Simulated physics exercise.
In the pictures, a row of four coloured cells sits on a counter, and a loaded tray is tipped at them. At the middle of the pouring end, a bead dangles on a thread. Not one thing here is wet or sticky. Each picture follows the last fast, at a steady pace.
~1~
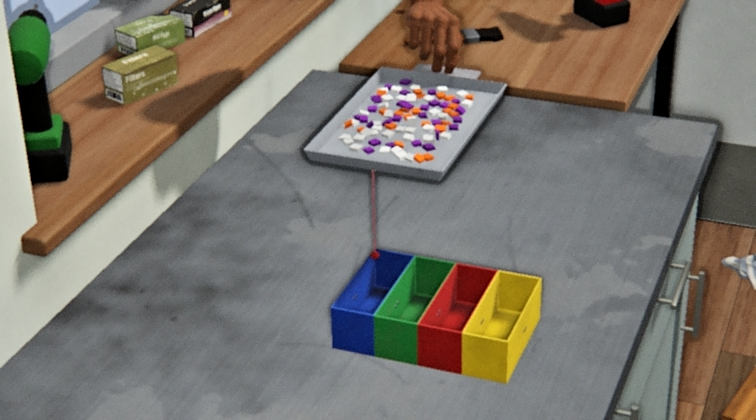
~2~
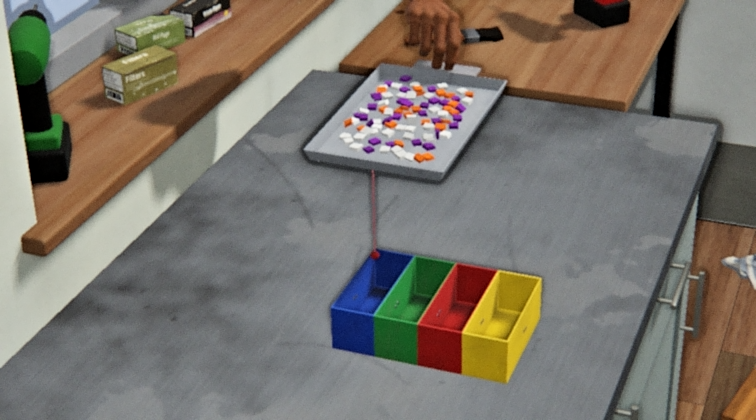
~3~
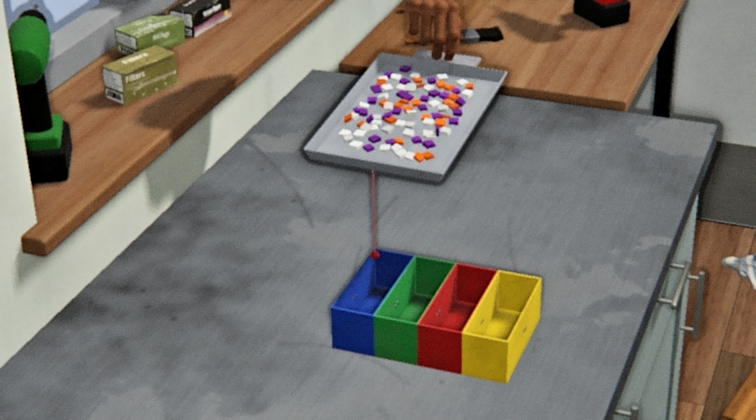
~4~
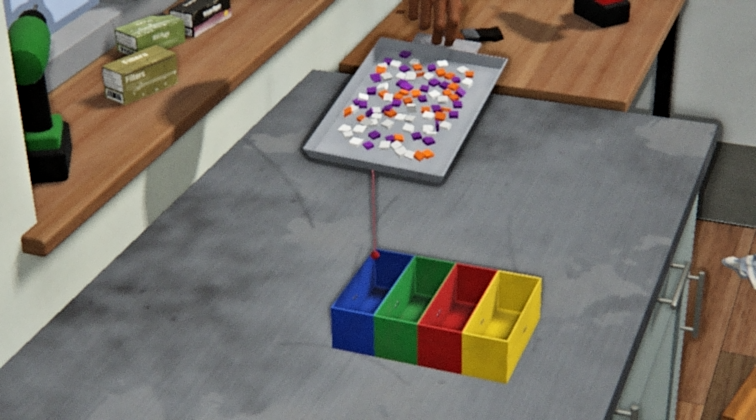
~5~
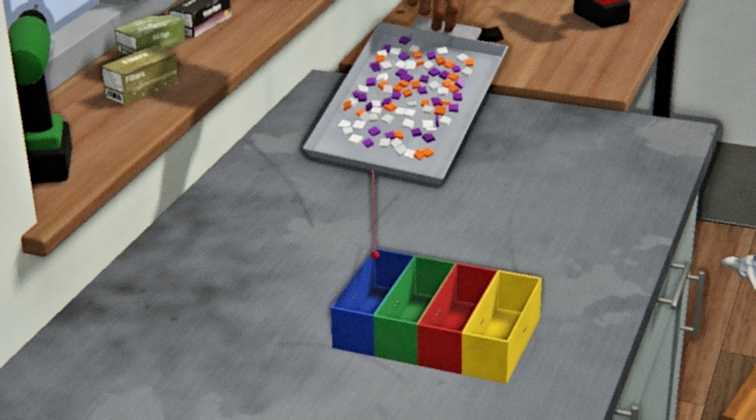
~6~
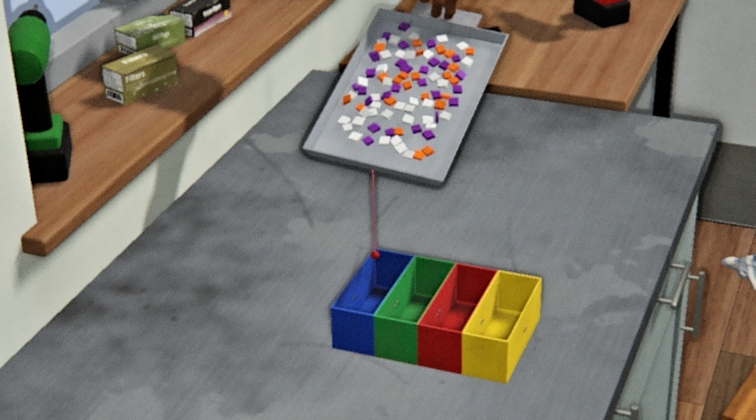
In this clip, a hand at the far end of a gray tray scattered with purple, orange and white pieces gradually raises that end, steepening the tray's tilt, while the blue, green, red and yellow bins on the counter stay still.
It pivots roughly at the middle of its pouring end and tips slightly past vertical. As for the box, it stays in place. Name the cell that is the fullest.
Green.
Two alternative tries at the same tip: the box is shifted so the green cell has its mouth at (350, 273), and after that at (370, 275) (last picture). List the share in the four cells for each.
90 %, 100 %.
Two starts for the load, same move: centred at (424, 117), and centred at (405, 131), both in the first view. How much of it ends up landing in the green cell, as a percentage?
Close to 60 in a hundred, then close to 50 in a hundred.
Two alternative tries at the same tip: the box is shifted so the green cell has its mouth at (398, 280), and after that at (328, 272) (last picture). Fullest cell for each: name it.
That red cell, then that yellow cell.
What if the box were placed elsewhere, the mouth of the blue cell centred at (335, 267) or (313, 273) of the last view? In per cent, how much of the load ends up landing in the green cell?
About 20% on the first try and 20% on the second.
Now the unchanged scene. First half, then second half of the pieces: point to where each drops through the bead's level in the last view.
I'd say close to (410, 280) at first and close to (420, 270) later on.
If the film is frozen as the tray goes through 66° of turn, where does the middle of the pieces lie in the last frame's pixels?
The middle of the pieces lands at roughly (404, 164).
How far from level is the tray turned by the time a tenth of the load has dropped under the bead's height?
At roughly 75°.
Soon after the last picture, tray tipped steeply; most on the tray; a small part falling or outside the box.
A little later, tray tipped past a quarter turn; about half in the green cell; about a quarter in the blue cell; a small part in the red cell; about a quarter falling or outside the box.
Later still, tray tipped past a quarter turn; about half in the green cell; about a quarter in the blue cell; about a quarter in the red cell; a small part falling or outside the box.
At rest, tray tipped past a quarter turn; about half in the green cell; about a quarter in the blue cell; about a quarter in the red cell; none in the yellow cell; a small part outside the box.
